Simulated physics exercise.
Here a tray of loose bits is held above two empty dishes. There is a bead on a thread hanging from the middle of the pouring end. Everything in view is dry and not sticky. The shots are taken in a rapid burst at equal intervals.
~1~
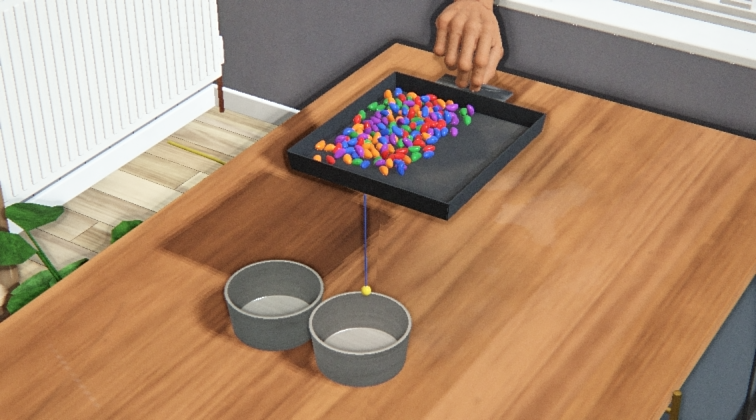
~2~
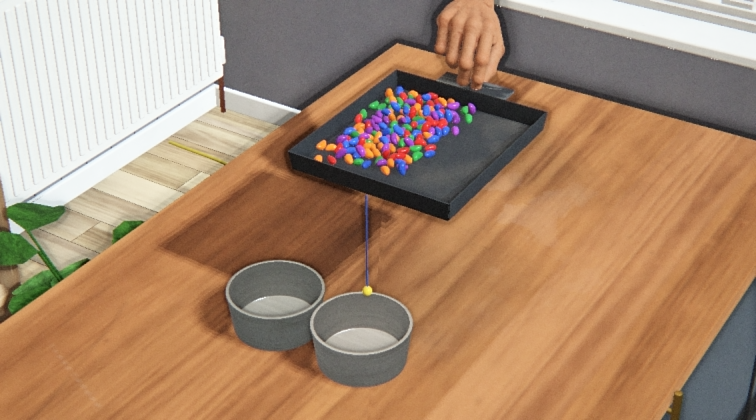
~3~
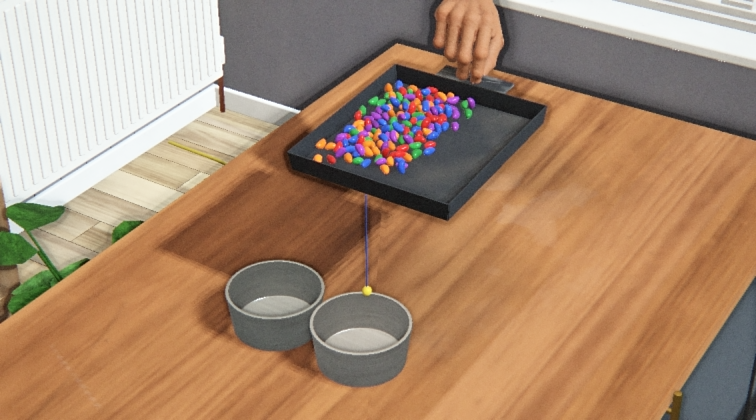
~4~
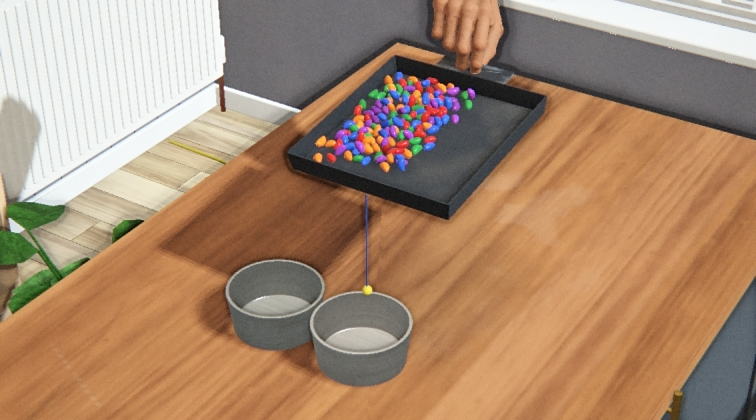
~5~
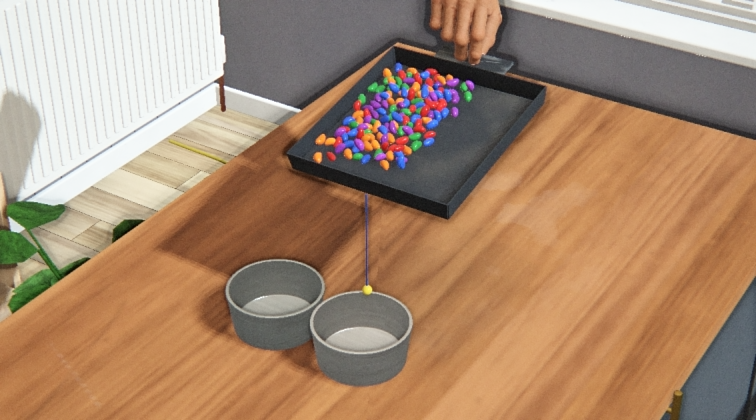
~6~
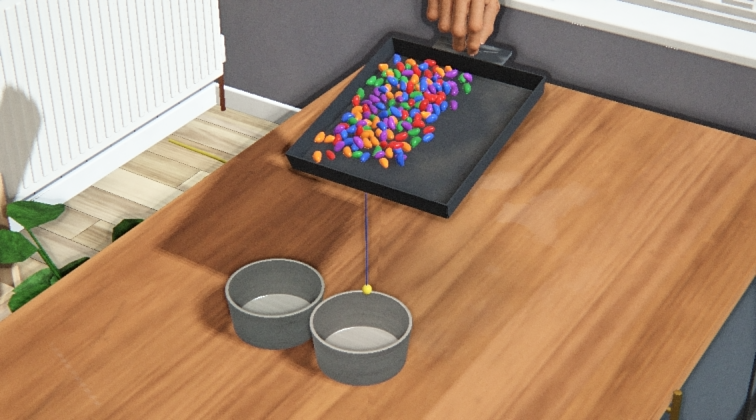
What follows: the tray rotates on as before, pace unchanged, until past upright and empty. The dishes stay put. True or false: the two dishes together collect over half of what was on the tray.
True.
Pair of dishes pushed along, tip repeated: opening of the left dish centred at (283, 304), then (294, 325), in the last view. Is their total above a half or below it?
The bulk of it, then the bulk of it.
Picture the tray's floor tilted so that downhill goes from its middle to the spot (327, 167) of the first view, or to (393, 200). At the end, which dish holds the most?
Outcome one: The left side; outcome two: The right side.
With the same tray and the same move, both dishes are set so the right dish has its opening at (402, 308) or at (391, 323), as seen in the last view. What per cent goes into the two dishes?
In order: 10 percent and 60 percent.
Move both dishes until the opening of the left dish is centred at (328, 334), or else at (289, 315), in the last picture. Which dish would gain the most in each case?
Result, first place: The lefthand one; second place: The lefthand one.
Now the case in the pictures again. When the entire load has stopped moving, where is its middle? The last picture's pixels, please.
The centre ends up roughly at (324, 354).
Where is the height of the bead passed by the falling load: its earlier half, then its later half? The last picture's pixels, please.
First half (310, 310); second half (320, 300).
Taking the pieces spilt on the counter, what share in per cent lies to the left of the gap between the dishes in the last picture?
Looks like close to 60 per cent of it.
Soon, tray tipped steeply; all on the tray.
A while on, tray tipped right over; nearly all on the tray; a stray few outside both.
Towards the end, tray tipped past a quarter turn; about a third in the right dish; about a quarter in the left dish; about a third outside both; a stray few in the air.
Finally, tray tipped past a quarter turn; about a third in the right dish; about a quarter in the left dish; about a third outside both; a stray few in the air.
